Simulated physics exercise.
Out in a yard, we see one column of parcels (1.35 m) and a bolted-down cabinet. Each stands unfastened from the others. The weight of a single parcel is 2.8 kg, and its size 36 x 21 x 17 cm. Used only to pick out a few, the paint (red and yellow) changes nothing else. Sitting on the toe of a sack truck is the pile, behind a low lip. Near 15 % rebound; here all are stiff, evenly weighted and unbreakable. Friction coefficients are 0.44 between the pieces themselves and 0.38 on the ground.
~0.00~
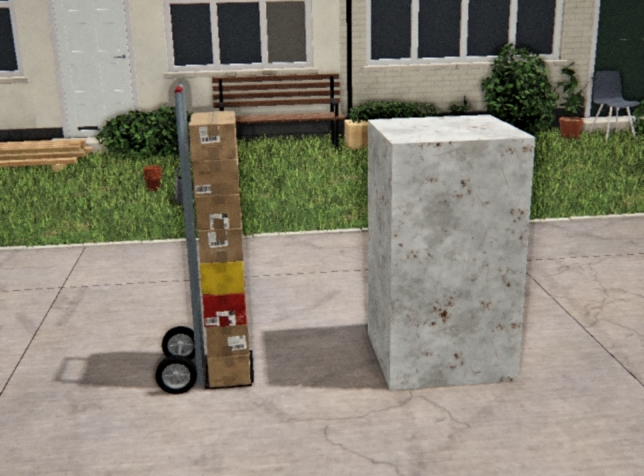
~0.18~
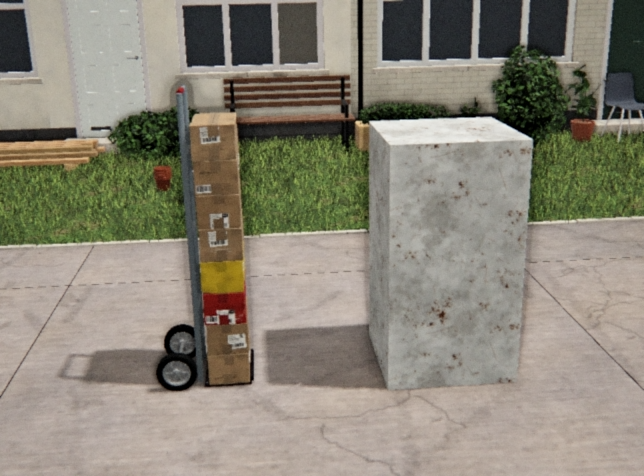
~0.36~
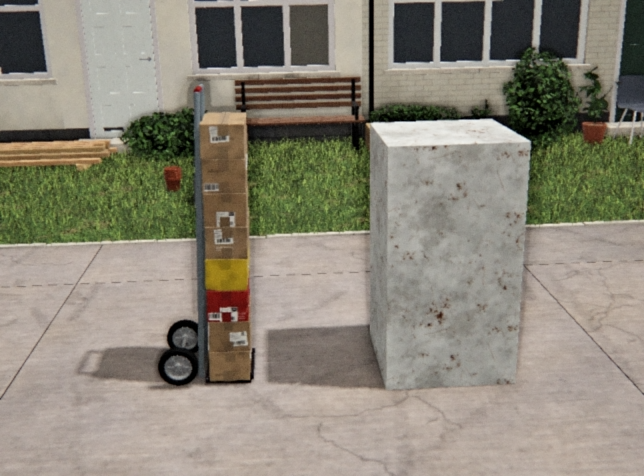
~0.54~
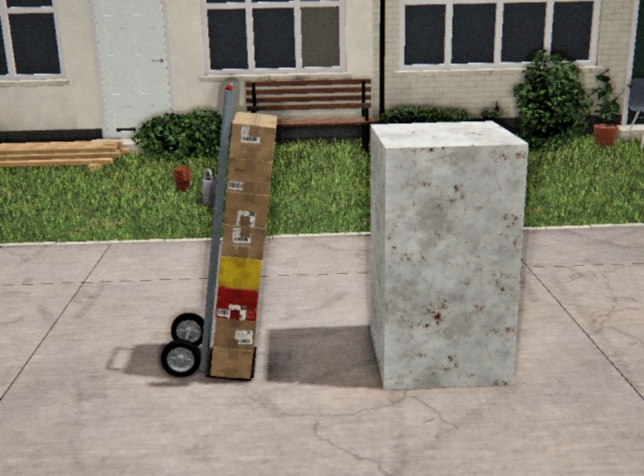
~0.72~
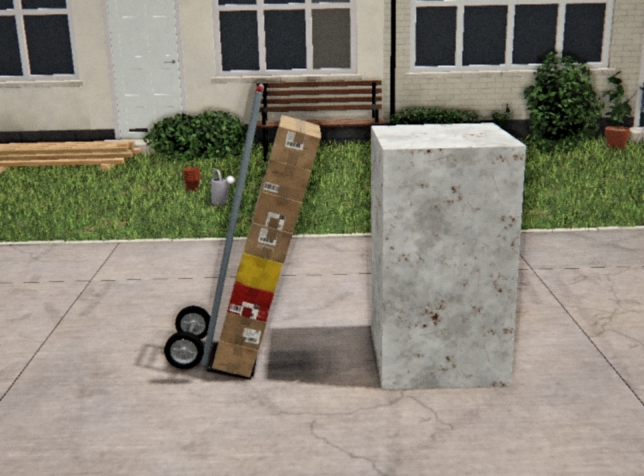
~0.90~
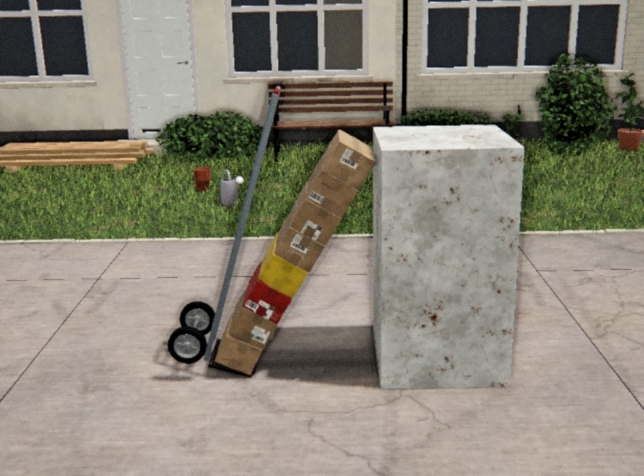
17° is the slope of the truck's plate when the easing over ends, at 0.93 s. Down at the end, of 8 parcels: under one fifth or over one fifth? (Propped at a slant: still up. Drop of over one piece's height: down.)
My guess is a smaller share than a fifth ends down.
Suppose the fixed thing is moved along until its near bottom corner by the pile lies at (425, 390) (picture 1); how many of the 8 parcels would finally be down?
My answer would be 3.
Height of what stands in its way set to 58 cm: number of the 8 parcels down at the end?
You'd end up with 6 of them.
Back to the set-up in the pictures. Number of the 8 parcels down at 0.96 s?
By then, 0.
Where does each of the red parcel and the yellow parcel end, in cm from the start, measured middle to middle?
For red it's roughly 30 cm, and for yellow it's roughly 40 cm.
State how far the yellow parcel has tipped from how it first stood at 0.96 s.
Some 30 degrees.
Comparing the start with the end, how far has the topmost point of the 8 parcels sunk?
By about 5 cm, start to end.
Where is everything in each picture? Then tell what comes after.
In the first picture (pixels give the middle of a visible side; the camera moves round a little), truck frame (183, 156) 0° forward; red parcel (225, 311); yellow parcel (222, 279); none has stirred.
In the second picture, truck frame (184, 157) 0° forward; red parcel (225, 309).
In the third picture, truck frame (198, 154) 3° forward; yellow parcel (226, 275) 22 mm from its place; red parcel (227, 307) 17 mm from its place; movement in 6 of them.
In the fourth picture, truck frame (222, 152) 9° forward; yellow parcel (240, 274) 8° from how it stood; red parcel (237, 305) 8° from how it stood; steepest lean 8°, the parcel at (232, 364); movement in 8 of them.
In the fifth picture, truck frame (246, 151) 14° forward; yellow parcel (259, 273) 18° from how it stood; red parcel (251, 303) 18° from how it stood; steepest lean 18°, the parcel at (286, 181); movement in 8 of them.
In the sixth picture, truck frame (260, 152) 17° forward; yellow parcel (283, 277) 31° from how it stood; red parcel (267, 303) 31° from how it stood; steepest lean 31°, the parcel at (332, 195); movement in 8 of them.
After 0.96 s, none of the 8 parcels down, 8 disturbed; red parcel 33° from how it stood; yellow parcel 33° from how it stood.
After 1.04 s, none of the 8 parcels down, 8 disturbed; red parcel 36° from how it stood; yellow parcel 36° from how it stood.
In the end (2.0 s), none of the 8 parcels down, 8 disturbed; red parcel 38° from how it stood; yellow parcel 38° from how it stood, 6 cm lower. That is 0 per cent. From the last view, middles, red parcel near (282, 295), yellow parcel near (301, 272).
